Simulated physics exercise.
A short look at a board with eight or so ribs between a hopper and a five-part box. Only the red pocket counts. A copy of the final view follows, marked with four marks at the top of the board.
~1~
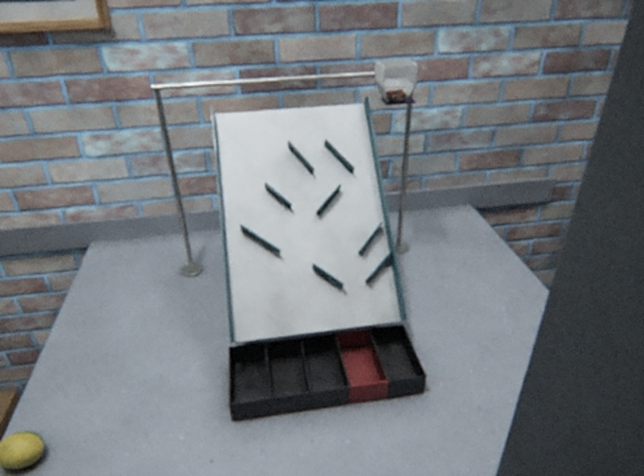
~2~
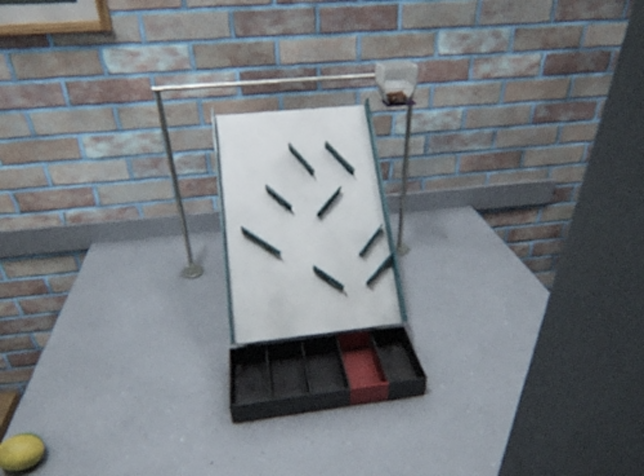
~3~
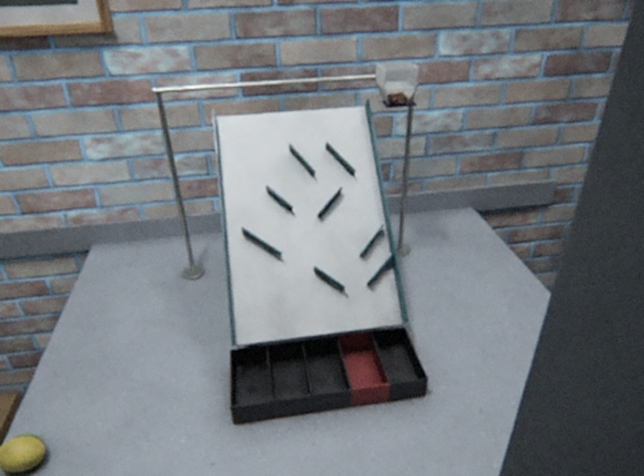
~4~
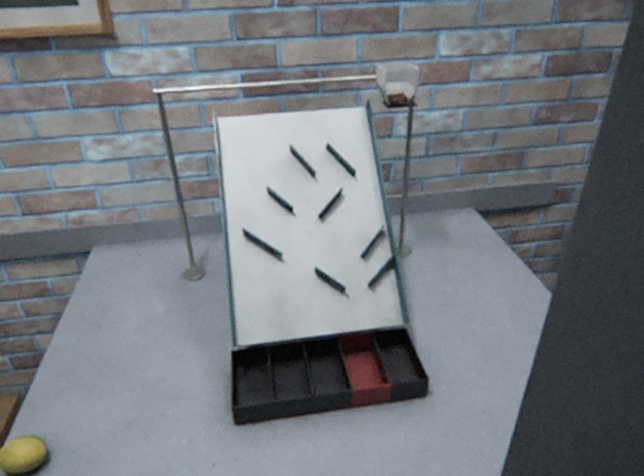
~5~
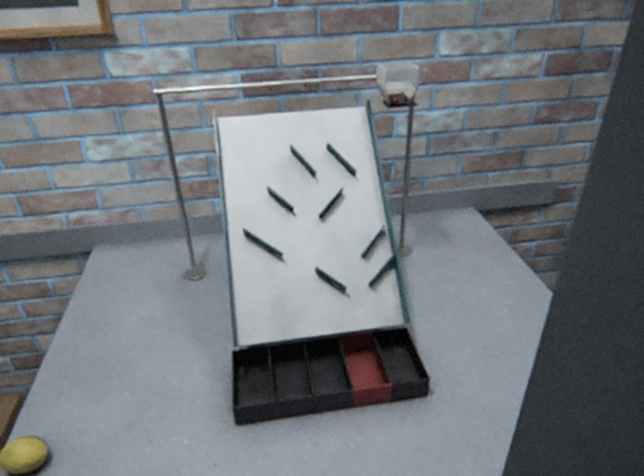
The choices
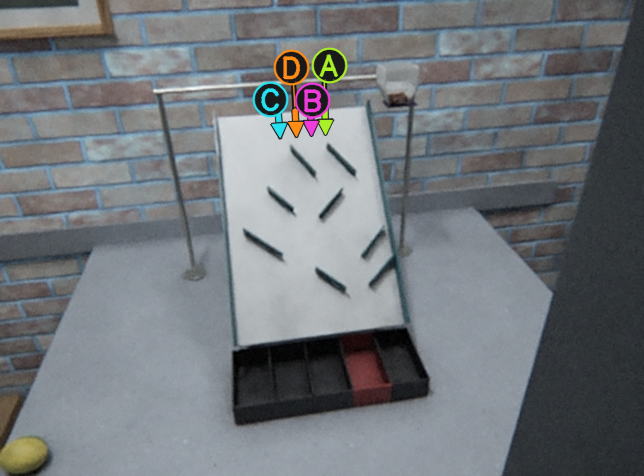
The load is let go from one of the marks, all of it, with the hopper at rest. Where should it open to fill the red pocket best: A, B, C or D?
Mark A.
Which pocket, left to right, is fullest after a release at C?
The fifth from the left.
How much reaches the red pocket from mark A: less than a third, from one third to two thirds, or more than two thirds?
From one third to two thirds.
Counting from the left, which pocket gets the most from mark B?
The second from the left.
On the marked copy, mark A meets the board at (325, 129); mark B meets the board at (311, 130); mark C meets the board at (279, 132); mark D meets the board at (296, 131).
With A, close to half in the red pocket, close to half in other pockets, only a few held on the board, only a few outside the box.
With B, a small share in the red pocket, close to two thirds in other pockets, close to a quarter outside the box.
With C, a small share in the red pocket, the bulk in other pockets, only a few outside the box.
With D, a small share in the red pocket, close to two thirds in other pockets, a small share outside the box.
